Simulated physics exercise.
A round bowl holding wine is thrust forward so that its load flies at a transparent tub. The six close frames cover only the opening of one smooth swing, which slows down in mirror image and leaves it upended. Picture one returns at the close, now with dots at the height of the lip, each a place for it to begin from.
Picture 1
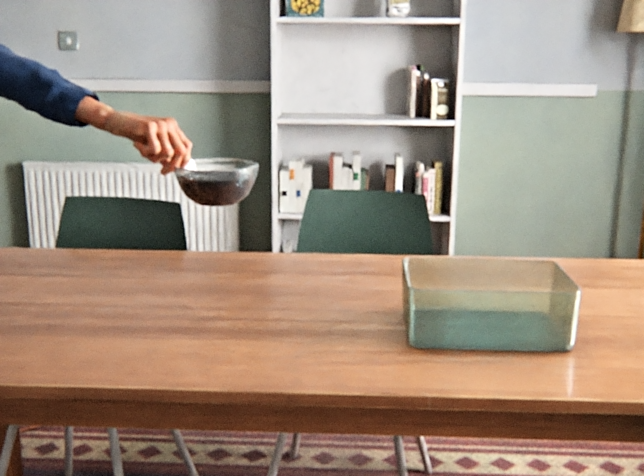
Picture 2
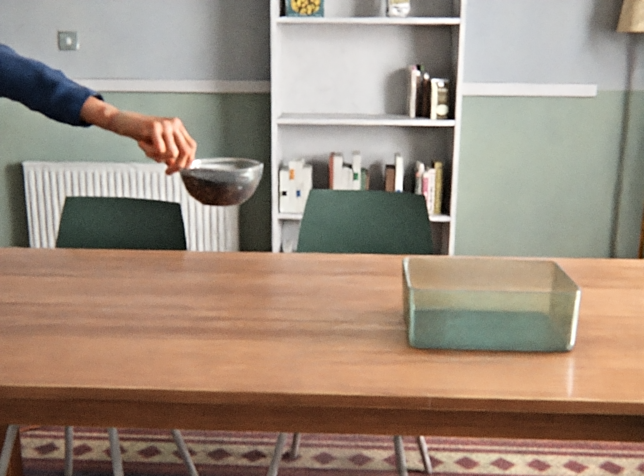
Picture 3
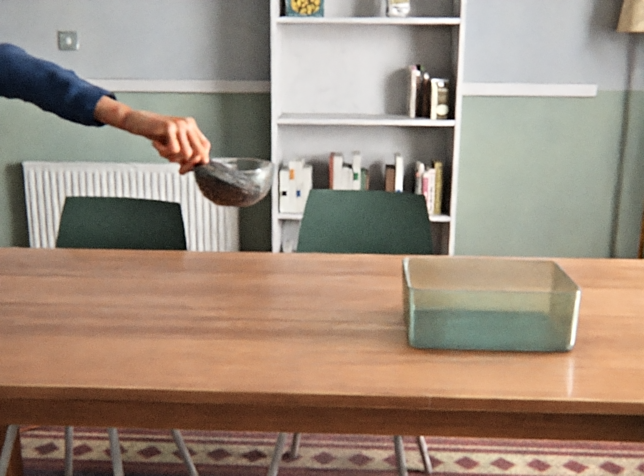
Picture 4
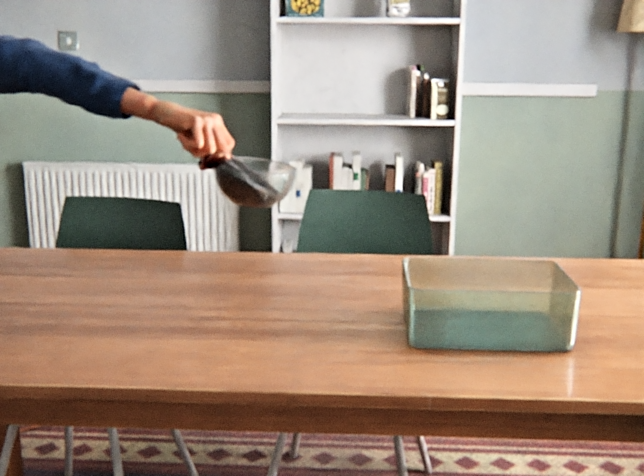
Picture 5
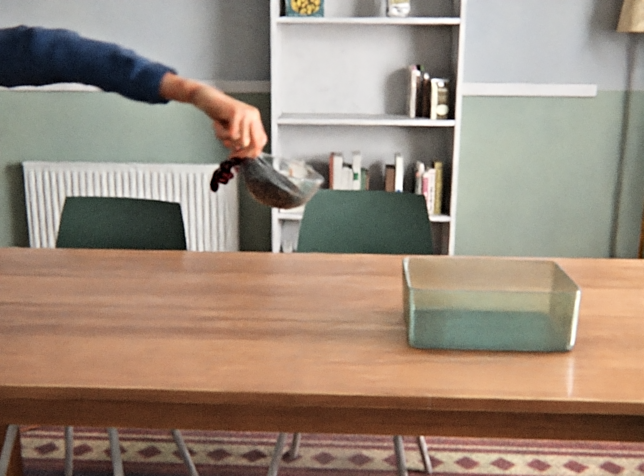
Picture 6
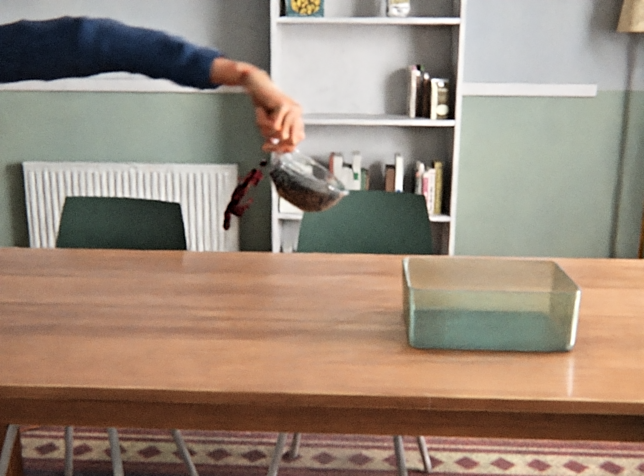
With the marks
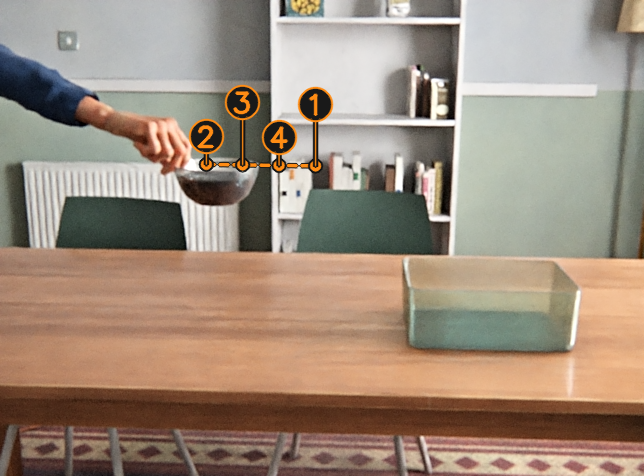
At first, a hand holds a round glass bowl of dark liquid upright over a wooden table, left of a transparent tub. The arm moves the bowl rightward, gradually tilting it. Dark red liquid comes over the rim on the left side, trailing behind and dropping lower as the bowl tips further.
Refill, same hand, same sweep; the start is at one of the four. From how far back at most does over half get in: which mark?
2 is the one.
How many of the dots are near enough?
All of them.
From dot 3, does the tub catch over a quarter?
Yes, clearly.
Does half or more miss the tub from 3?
No.
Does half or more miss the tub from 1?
No.
In orange, 1 at (315, 166); 2 at (206, 164); 3 at (242, 164); 4 at (279, 165).
With 1, about 79 % lands in the tub, 10 % falls short and 10 % goes beside or beyond.
With 2, about 63 % lands in the tub, 26 % falls short and 11 % goes beside or beyond.
With 3, about 72 % lands in the tub, 14 % falls short and 14 % goes beside or beyond.
With 4, about 82 % lands in the tub, 15 % falls short and 3 % goes beside or beyond.
